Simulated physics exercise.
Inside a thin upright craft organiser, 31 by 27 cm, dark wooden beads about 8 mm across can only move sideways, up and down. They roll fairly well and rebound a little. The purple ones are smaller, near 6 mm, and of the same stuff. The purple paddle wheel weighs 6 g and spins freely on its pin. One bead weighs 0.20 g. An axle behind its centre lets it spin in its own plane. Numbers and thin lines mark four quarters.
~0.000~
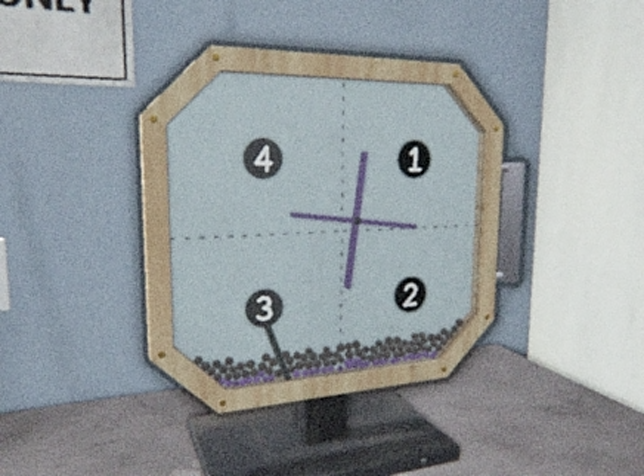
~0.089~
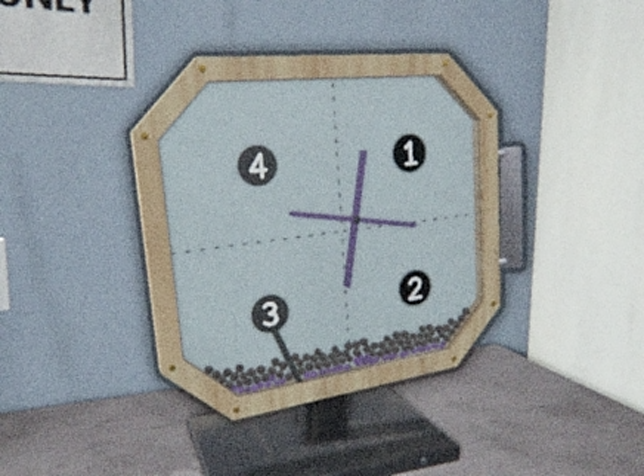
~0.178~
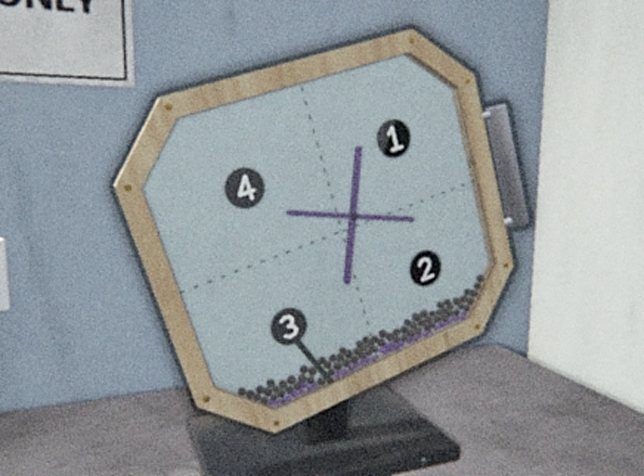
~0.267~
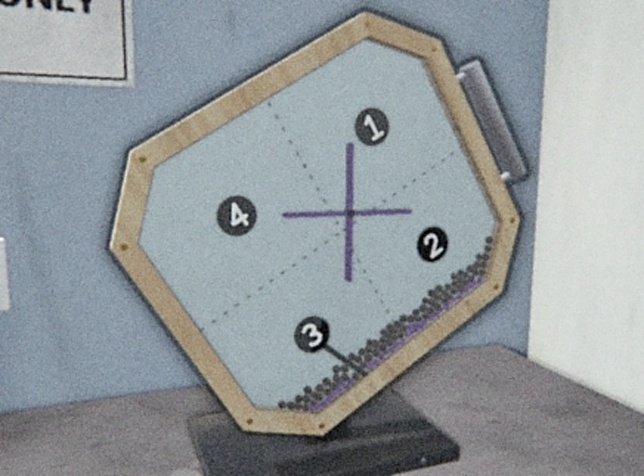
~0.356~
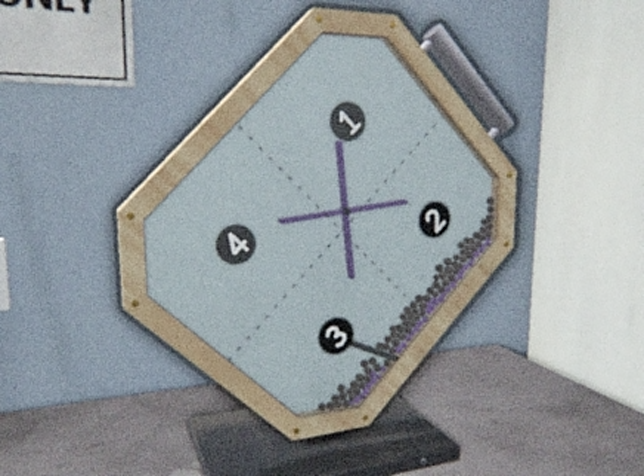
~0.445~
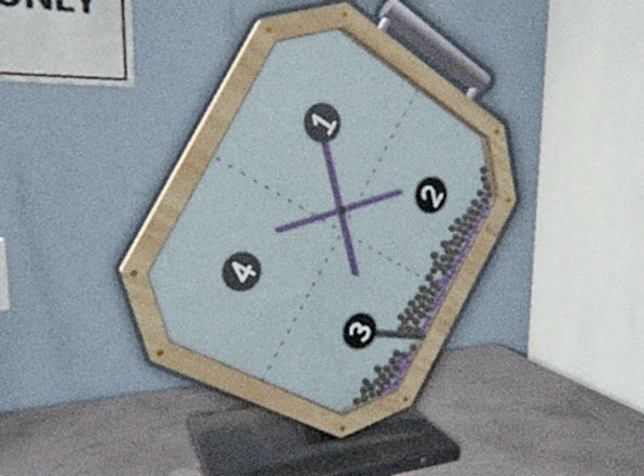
A wood-framed, clear-fronted case on a dark stand starts level, with dark and purple beads lining its bottom edge, then turns anticlockwise, slowly at first. Its four numbered discs swing round with it as the beads stay banked along the same edge, now steep at lower right, while the central purple cross turns slightly anticlockwise.
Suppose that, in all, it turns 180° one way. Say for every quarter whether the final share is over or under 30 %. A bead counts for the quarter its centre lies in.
No. 1: Under; no. 2: Under; no. 3: Under; no. 4: Over 30 %.
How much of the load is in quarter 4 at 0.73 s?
About 15 per cent.
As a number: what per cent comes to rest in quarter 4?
Roughly 95 per cent.
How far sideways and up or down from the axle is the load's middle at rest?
About 8 cm right and 11 cm below.
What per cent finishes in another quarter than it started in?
Some 100 per cent.
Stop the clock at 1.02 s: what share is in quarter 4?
Roughly 90 per cent.
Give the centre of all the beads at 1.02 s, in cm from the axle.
Some 6 cm right and 12 cm below.
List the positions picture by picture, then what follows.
The first picture shows level; about 110 beads; load centre (344, 358); top bead (459, 323); purple paddle wheel (356, 221); no. 1 (414, 159), no. 2 (410, 294), no. 3 (264, 308), no. 4 (263, 159).
The second picture shows turned 5° anticlockwise; load centre (353, 356); top bead (466, 312).
The third picture shows turned 17° anticlockwise; load centre (377, 346); top bead (481, 278); wall ends (284, 325).
The fourth picture shows turned 32° anticlockwise; load centre (402, 330); top bead (489, 240); purple paddle wheel (349, 213).
The fifth picture shows turned 46° anticlockwise; load centre (421, 310); top bead (490, 201).
The sixth picture shows turned 60° anticlockwise; load centre (433, 290); top bead (484, 170); purple paddle wheel (341, 210); no. 1 (322, 123), no. 2 (431, 195), no. 3 (360, 331), no. 4 (242, 272).
By 0.73 s, it stands 106° anticlockwise; the beads' middle is 9 cm right of and 6 cm below the centre; no. 2, 5 %, no. 3, 80 %, no. 4, 15 %.
By 1.02 s, it stands 152° anticlockwise; the beads' middle is 6 cm right of and 12 cm below the centre; no. 3, 10 %, no. 4, 90 %.
By 1.27 s, it stands 180° anticlockwise; the beads' middle is 10 cm right of and 9 cm below the centre; no. 3, 5 %, no. 4, 95 %.
Settled by 3.0 s, it stands 180° anticlockwise; no. 1, 5 %, no. 2, 0 %, no. 3, 0 %, no. 4, 95 %.
